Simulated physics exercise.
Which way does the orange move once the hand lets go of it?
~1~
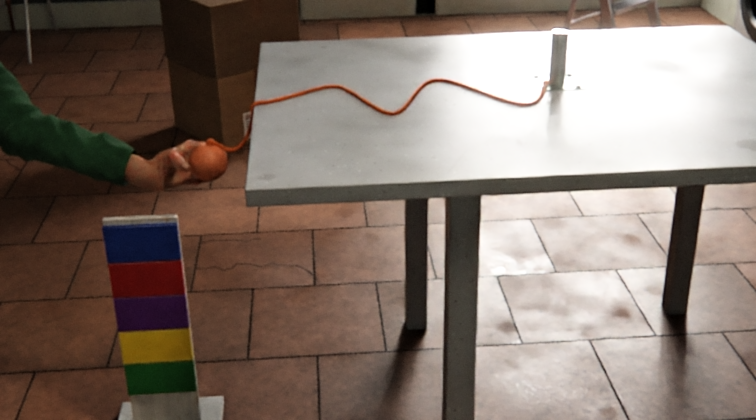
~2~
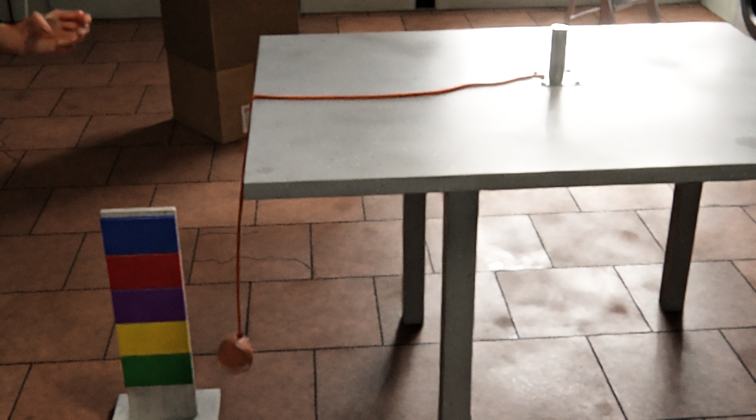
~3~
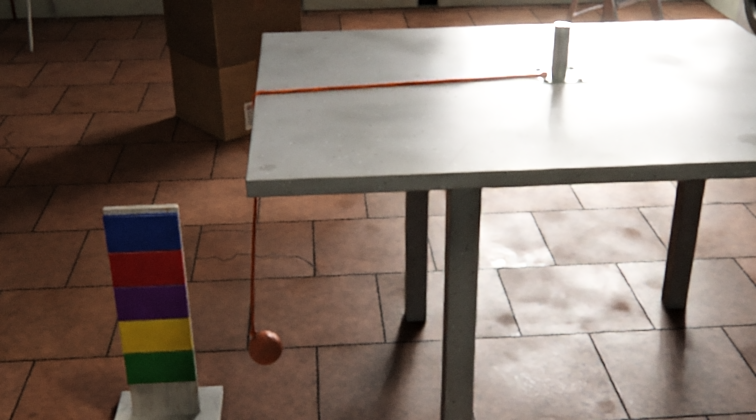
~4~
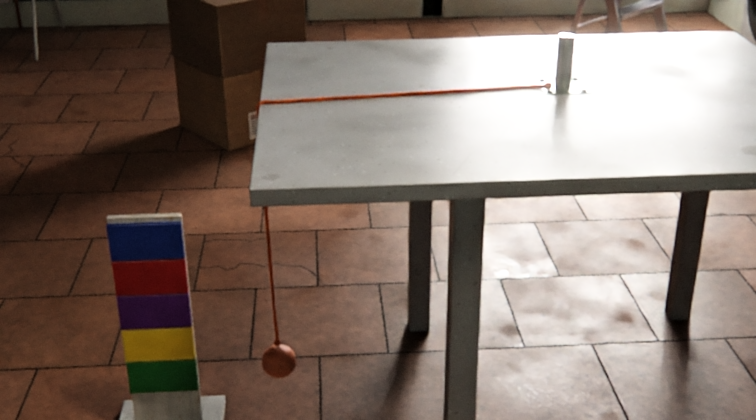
It moves down, dropping below the table edge on the end of the shoelace.
